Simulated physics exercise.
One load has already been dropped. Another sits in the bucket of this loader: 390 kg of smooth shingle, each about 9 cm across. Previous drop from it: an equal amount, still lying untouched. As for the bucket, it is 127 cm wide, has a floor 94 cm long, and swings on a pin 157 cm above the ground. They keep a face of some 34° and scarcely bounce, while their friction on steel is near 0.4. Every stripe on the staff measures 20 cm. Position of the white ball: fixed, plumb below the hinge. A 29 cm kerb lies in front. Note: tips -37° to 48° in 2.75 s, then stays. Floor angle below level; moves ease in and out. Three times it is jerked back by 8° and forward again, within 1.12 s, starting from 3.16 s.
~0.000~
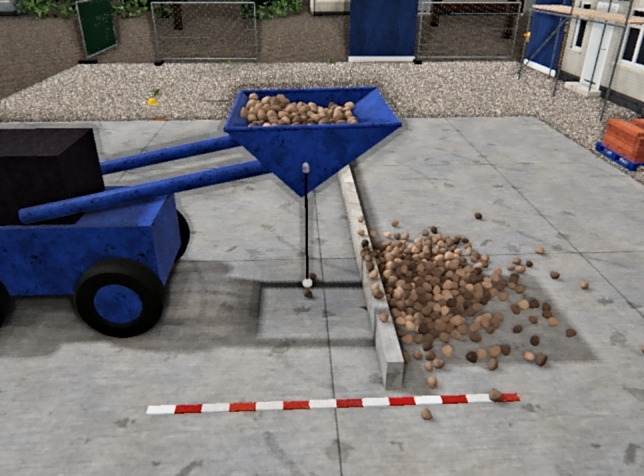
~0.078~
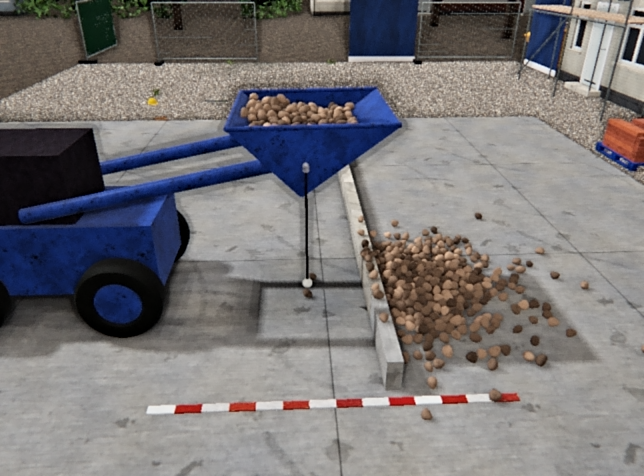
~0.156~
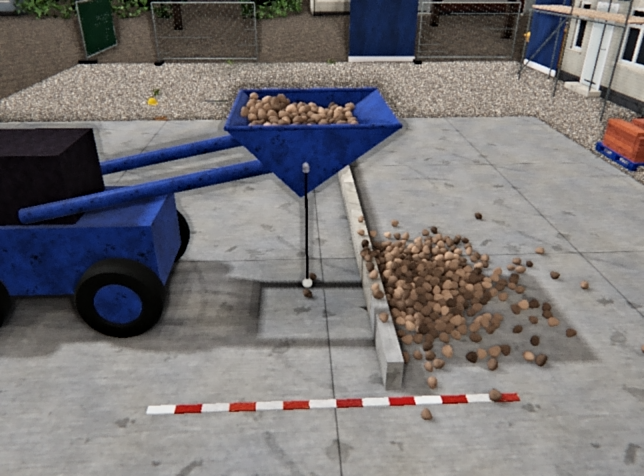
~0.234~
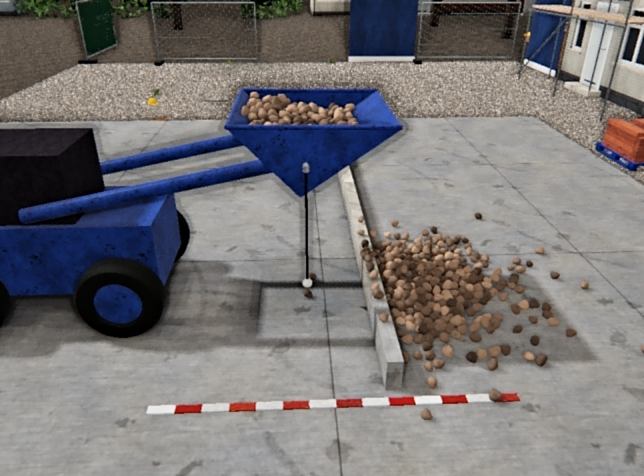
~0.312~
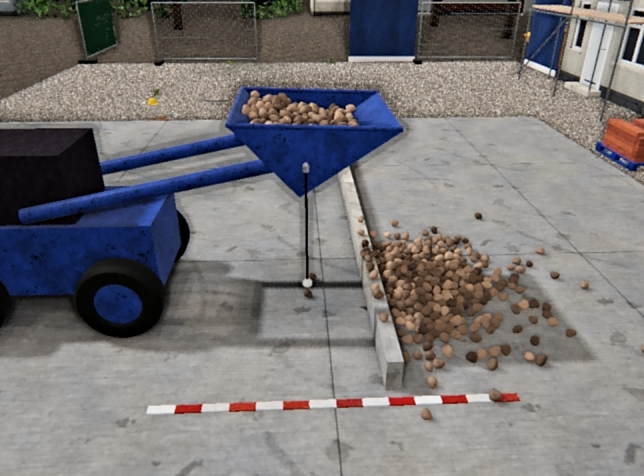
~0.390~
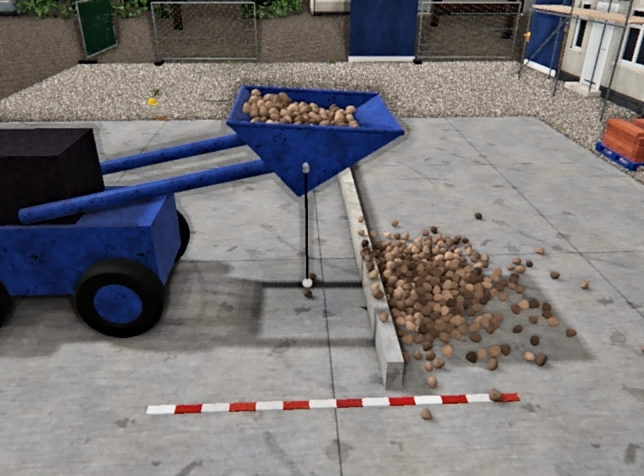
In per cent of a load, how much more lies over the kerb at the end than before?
Some 98 per cent more.
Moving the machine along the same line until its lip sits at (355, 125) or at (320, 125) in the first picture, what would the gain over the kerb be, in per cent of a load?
Roughly 30 and 0 per cent, in that order.
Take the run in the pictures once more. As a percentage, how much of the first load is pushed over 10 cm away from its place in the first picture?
Some 20 percent, give or take.
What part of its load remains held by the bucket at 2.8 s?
Still inside: Some 0 %.
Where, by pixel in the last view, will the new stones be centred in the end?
(413, 275).
After 2.1 s the floor is at 35°; in per cent of one load, 66 in the bucket, 14 on this side of the kerb, 119 over the kerb; the foremost stones are at (619, 310).
After 2.8 s the floor is at 48°; in per cent of one load, 0 in the bucket, 6 on this side of the kerb, 194 over the kerb; the foremost stones are at (619, 310).
After 4.7 s the floor is at 48°; in per cent of one load, 0 in the bucket, 6 on this side of the kerb, 194 over the kerb; the foremost stones are at (619, 310).
After 7.5 s the floor is at 48°; in per cent of one load, 0 in the bucket, 6 on this side of the kerb, 194 over the kerb; the foremost stones are at (619, 310). Net gain over the kerb, 98.
